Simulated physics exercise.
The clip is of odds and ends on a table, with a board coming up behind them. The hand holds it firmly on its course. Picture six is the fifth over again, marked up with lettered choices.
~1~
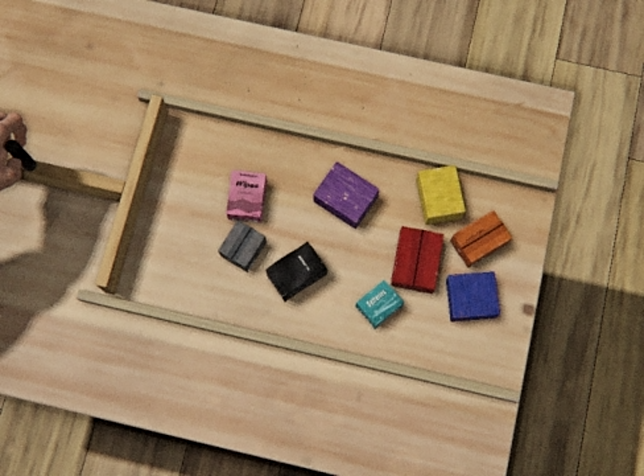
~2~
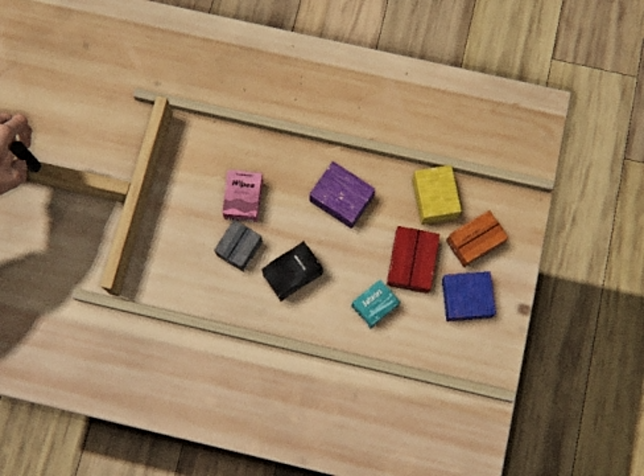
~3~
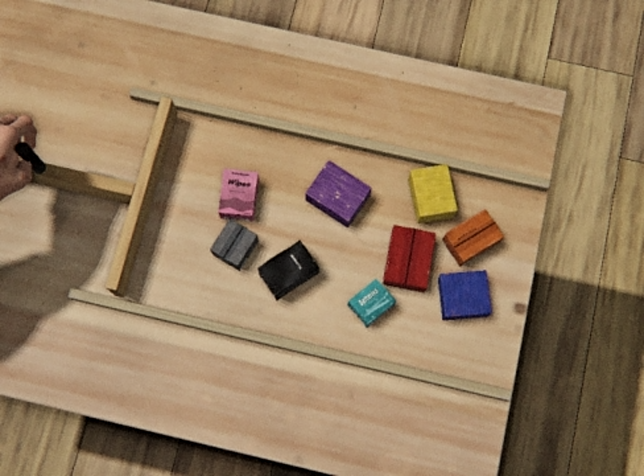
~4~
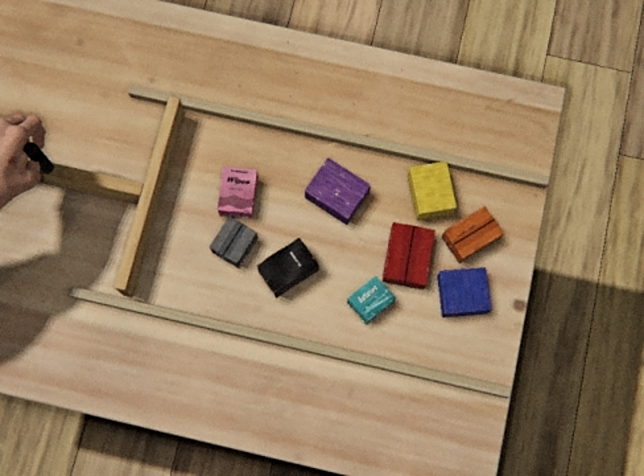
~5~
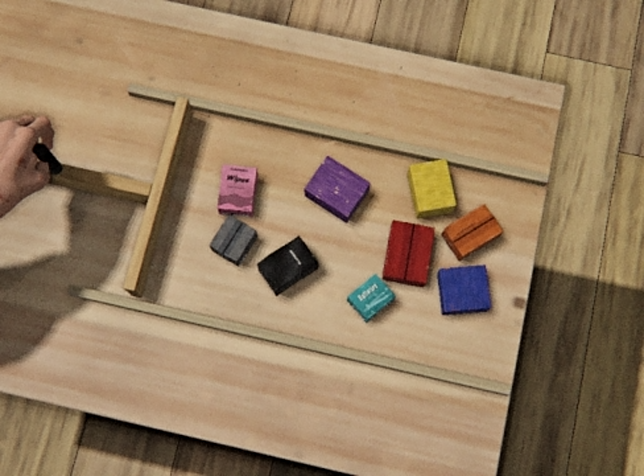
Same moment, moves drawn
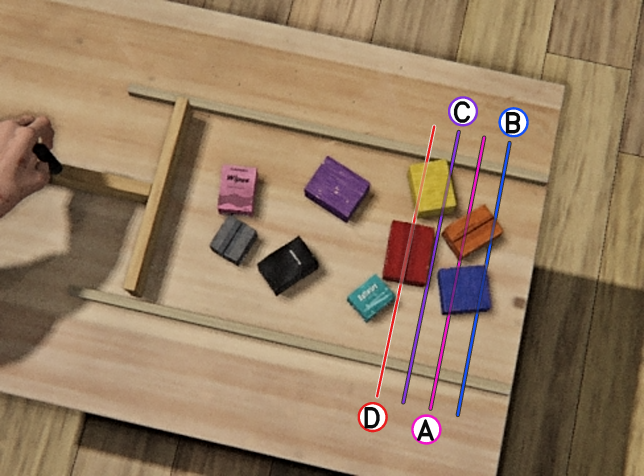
A hand on the left slowly pushed a wooden bar a short way to the right between two rails, toward nine small colorful boxes and blocks that stayed untouched on the board.
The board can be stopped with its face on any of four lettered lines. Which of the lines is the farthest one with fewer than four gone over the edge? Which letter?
Up to line A.
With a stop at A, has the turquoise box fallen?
No.
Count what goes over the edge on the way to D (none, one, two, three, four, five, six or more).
In all, none.
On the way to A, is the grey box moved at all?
Yes.
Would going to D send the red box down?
By then, no.
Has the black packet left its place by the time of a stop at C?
By then, yes.
On the copy, A at (458, 268); B at (485, 274); C at (432, 263); D at (407, 257).
On A. First, board (264, 215); purple block (346, 191); black packet (309, 279).
Then, board (374, 239); orange box (486, 242); yellow block (493, 199).
Finally, board (459, 258); yellow block over the edge; orange box over the edge; three fallen.
By contrast, B drops four; C is within the limit but short; D is within the limit but short.
